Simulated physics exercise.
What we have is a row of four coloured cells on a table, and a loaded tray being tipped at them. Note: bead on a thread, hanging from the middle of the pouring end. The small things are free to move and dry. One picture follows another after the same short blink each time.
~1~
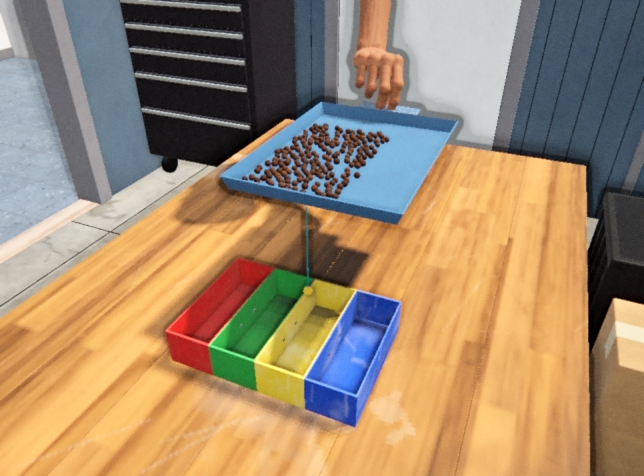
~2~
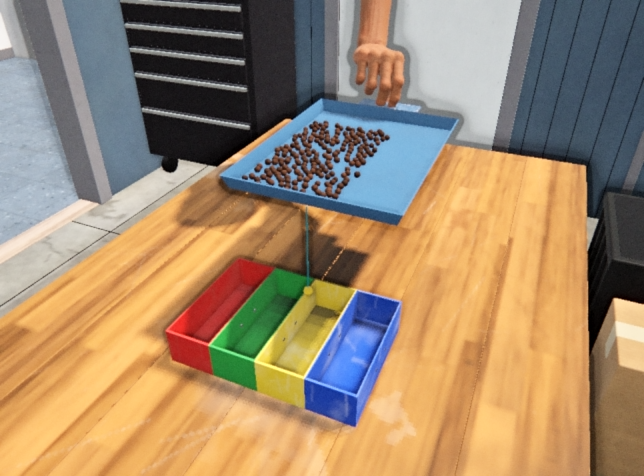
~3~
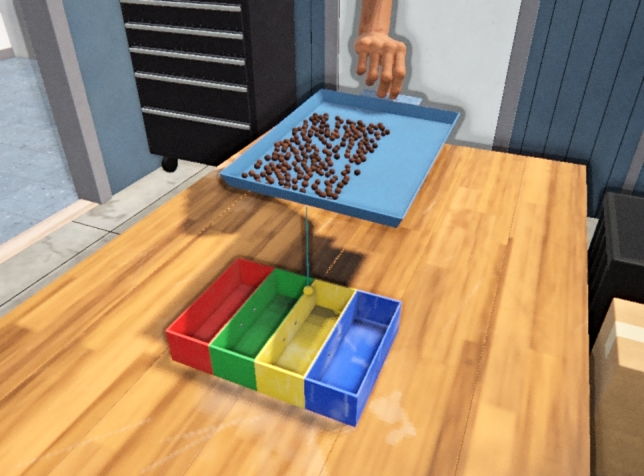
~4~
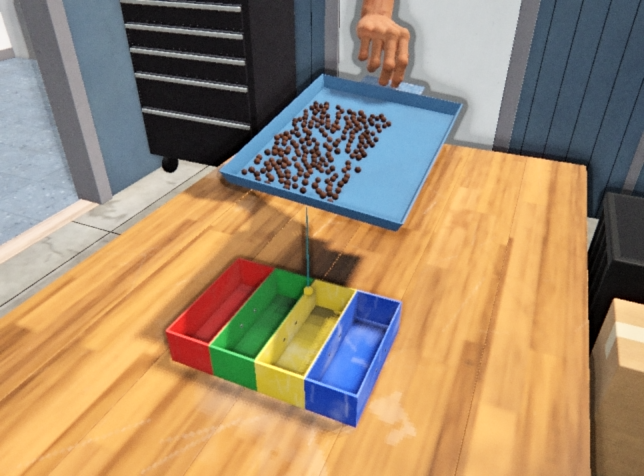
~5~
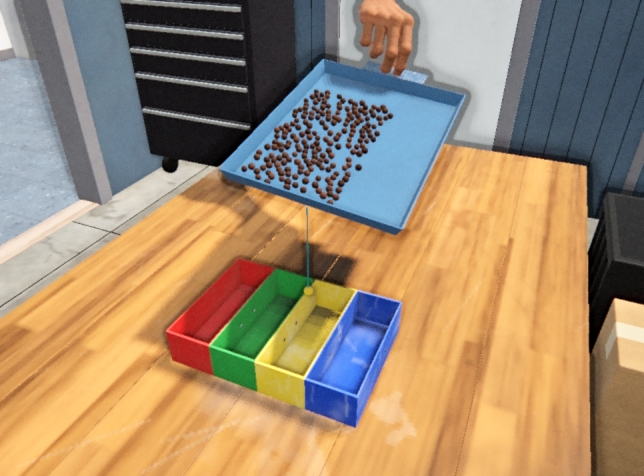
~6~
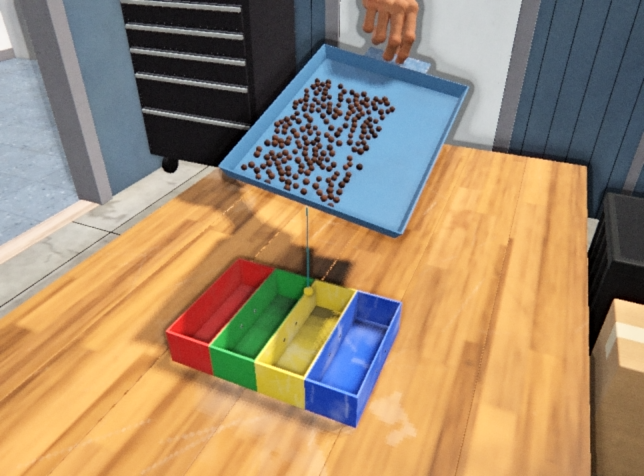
Blue tray of small brown berries tilting gradually, its far side rising beneath a hand, above red, green, yellow and blue cells.
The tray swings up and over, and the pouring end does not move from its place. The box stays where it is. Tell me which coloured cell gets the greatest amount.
The greatest amount goes to the blue cell.
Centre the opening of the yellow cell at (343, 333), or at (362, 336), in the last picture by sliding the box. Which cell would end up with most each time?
With the first placing it's the blue cell, with the second it's that yellow cell.
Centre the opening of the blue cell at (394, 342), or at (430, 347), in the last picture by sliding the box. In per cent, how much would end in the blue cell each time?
Close to 60 in a hundred, then close to 10 in a hundred.
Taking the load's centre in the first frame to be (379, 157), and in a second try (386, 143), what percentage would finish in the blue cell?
Try 1: 60 %; try 2: 60 %.
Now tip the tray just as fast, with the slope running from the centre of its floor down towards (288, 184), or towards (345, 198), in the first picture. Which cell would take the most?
The first try: The cell in red. The second: The cell in blue.
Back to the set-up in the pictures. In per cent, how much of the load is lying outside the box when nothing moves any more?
Close to 30 in a hundred.
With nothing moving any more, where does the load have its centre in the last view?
Roughly pixel (374, 353).
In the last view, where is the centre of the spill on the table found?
Around (443, 402).
Soon after the last picture, tray tipped steeply; most on the tray; a stray few in the blue cell; about a quarter falling or outside the box.
A little later, tray tipped right over; a small part on the tray; about half in the blue cell; a stray few in the yellow cell; about a third falling or outside the box.
Later still, tray tipped past a quarter turn; about two thirds in the blue cell; a stray few in the yellow cell; about a third falling or outside the box.
At rest, tray tipped past a quarter turn; about two thirds in the blue cell; a stray few in the yellow cell; none in the green cell; none in the red cell; about a third outside the box.
